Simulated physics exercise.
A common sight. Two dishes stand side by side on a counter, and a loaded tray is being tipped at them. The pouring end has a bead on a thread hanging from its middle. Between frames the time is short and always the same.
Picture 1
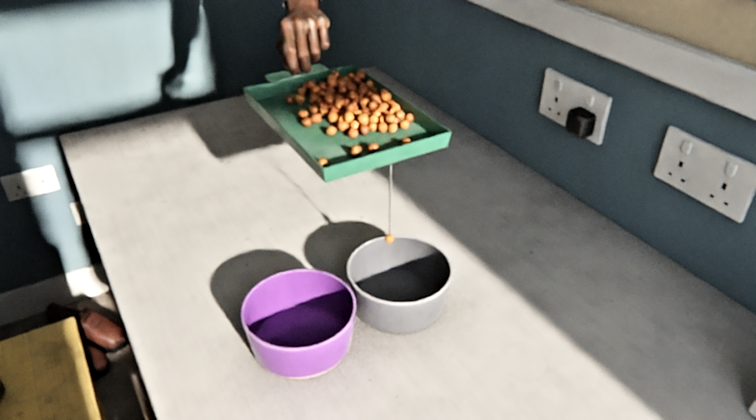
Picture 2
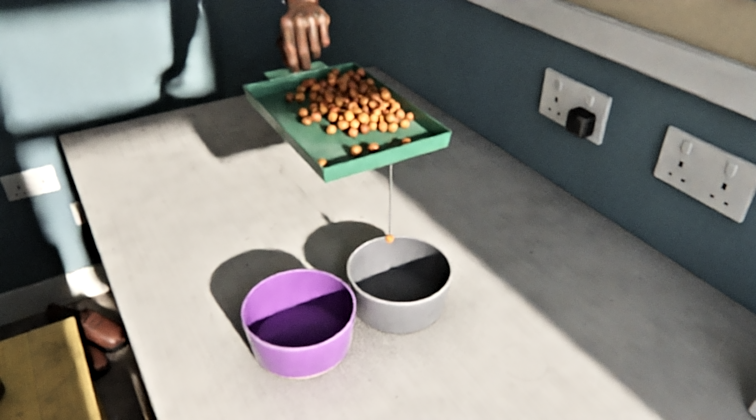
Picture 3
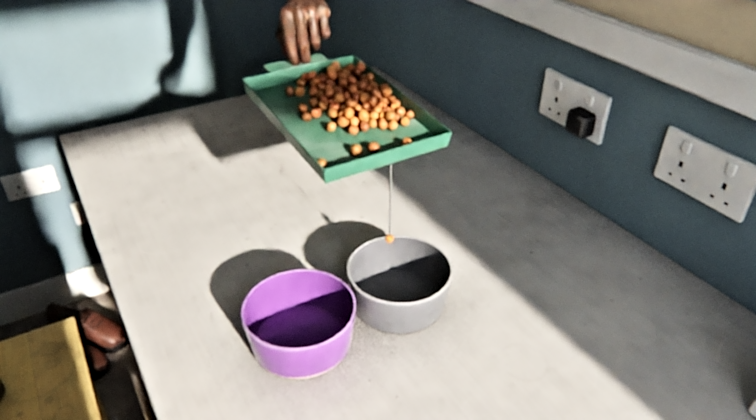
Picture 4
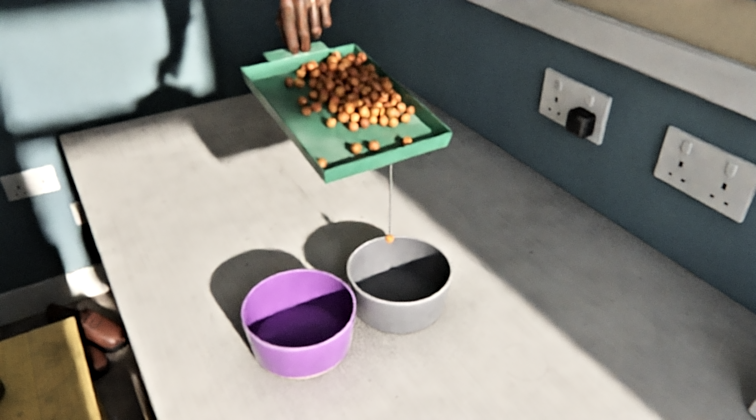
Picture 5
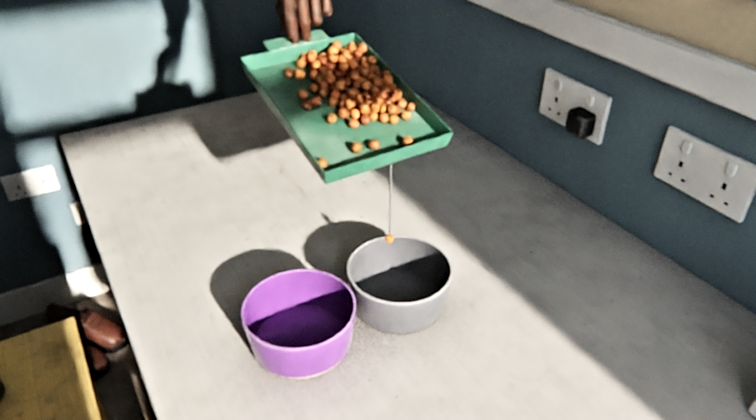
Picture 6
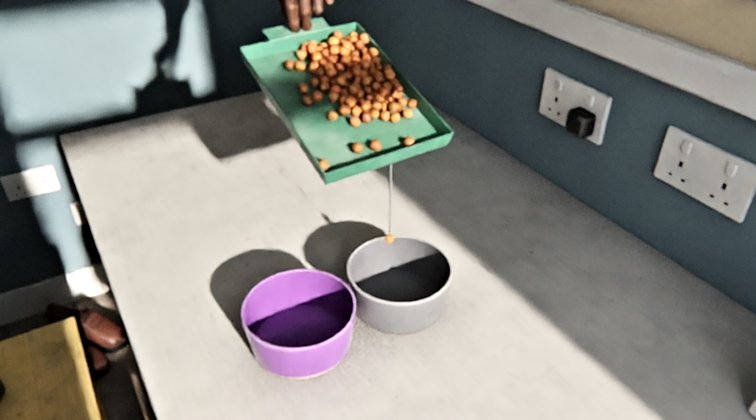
On a pale counter in sunlight, a hand raised the back of a green tray of hazelnuts, gradually steepening its tilt above a purple dish and a grey one, while both dishes stayed still.
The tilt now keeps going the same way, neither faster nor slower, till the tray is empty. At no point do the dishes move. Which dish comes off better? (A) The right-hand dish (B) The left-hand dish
The right-hand dish (A).
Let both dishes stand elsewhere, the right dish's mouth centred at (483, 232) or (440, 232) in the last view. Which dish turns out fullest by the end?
Case one: The dish at left. Case two: The dish at left.
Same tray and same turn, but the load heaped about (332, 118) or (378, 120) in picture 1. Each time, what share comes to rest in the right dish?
Roughly 60 and 70 percent, in that order.
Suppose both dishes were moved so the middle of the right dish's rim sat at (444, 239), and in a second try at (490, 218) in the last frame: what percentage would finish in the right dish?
You'd end up with around 10 per cent and then around 0 per cent.
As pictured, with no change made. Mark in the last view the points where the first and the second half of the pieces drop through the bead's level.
First close to (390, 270), next close to (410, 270).
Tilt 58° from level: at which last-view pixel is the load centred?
Around (382, 129).
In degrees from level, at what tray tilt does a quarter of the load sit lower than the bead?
At some 110 degrees.
Soon after the last picture, tray tipped steeply; nearly all on the tray; a stray few outside both; a small part in the air.
A little later, tray tipped right over; most on the tray; a stray few in the left dish; a small part in the right dish; a small part outside both.
Later still, tray tipped past a quarter turn; a small part in the left dish; about half in the right dish; about a quarter outside both.
At rest, tray tipped past a quarter turn; a small part in the left dish; about half in the right dish; about a quarter outside both.
